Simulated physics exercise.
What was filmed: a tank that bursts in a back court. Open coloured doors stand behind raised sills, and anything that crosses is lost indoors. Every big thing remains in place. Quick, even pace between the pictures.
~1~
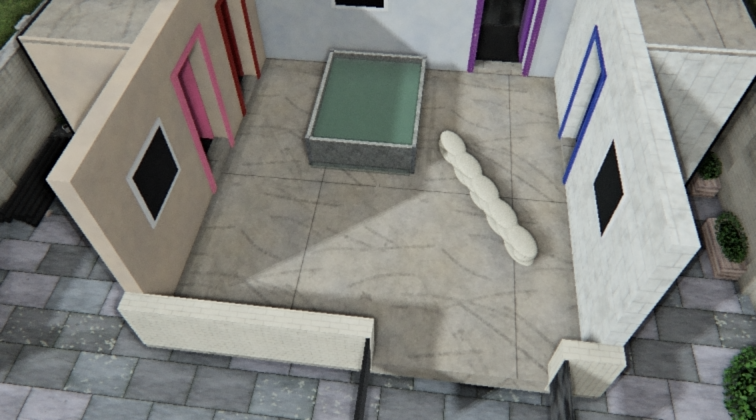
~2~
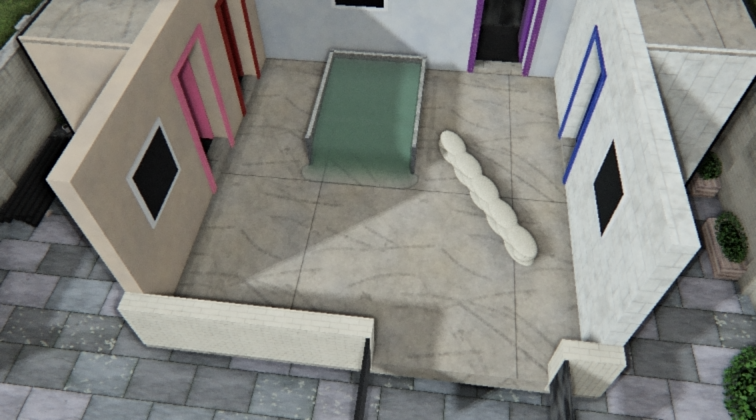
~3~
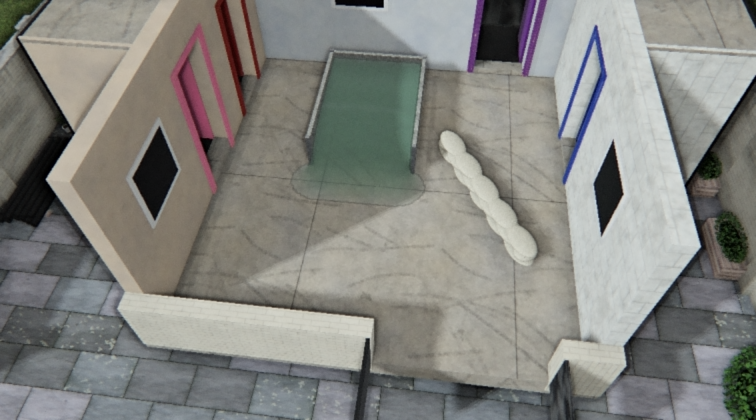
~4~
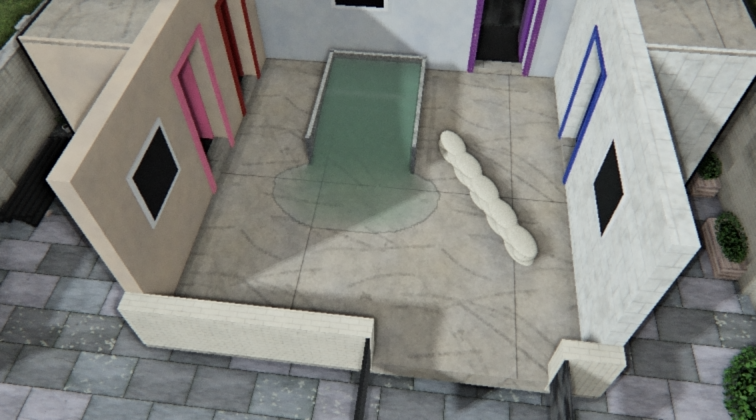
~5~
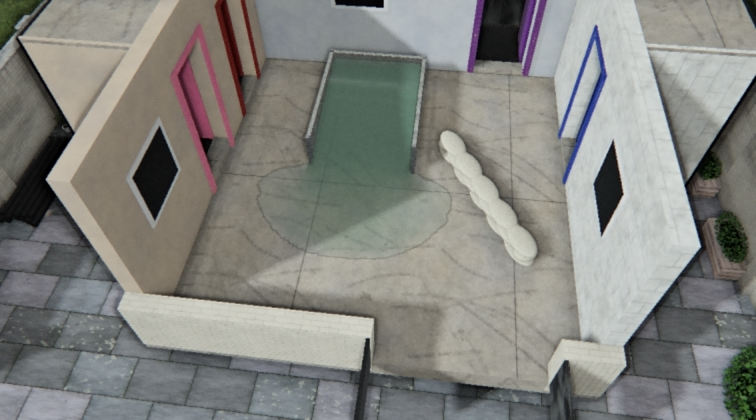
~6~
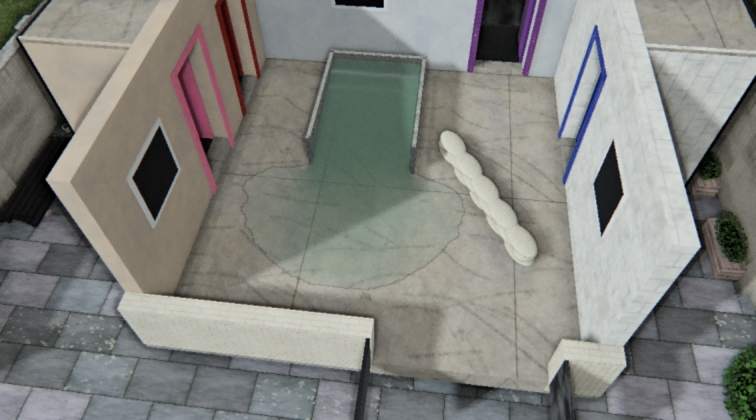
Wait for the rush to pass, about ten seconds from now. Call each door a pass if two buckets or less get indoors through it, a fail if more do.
Purple door: Pass, pink door: Pass, red door: Pass, blue door: Pass.
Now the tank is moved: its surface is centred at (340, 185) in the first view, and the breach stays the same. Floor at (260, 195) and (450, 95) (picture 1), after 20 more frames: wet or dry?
Points in order: Inundated; bare.
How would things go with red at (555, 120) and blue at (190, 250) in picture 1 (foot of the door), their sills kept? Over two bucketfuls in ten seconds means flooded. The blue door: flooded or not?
That blue one gets past the limit.
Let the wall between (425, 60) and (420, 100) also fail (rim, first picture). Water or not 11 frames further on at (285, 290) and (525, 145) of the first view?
Note: Point one unreached; point two inundated.
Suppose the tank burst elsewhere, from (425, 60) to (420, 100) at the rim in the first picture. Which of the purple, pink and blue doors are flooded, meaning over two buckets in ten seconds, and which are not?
Log - purple door breaks the threshold; pink door comes in lower; blue door breaks the threshold.
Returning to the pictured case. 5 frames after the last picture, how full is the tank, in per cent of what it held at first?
Estimate: Around 58 per cent.
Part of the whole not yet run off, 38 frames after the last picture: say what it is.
Roughly 74 per cent.
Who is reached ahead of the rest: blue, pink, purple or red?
I'd say it's the pink door.
A moment on, water covers 40 % of the floor; the purple door not reached, the pink door not reached, the red door not reached, the blue door not reached.
Next, water covers 45 % of the floor; the purple door not reached, the pink door not reached, the red door not reached, the blue door not reached.
Then, water covers 50 % of the floor; the purple door not reached, the pink door wet at the sill, nothing in, the red door not reached, the blue door not reached.
Later, water covers 65 % of the floor; the purple door not reached, the pink door wet at the sill, nothing in, the red door wet at the sill, nothing in, the blue door not reached.
In the end, water covers 95 % of the floor; the purple door wet at the sill, nothing in, the pink door wet at the sill, nothing in, the red door wet at the sill, nothing in, the blue door wet at the sill, nothing in.
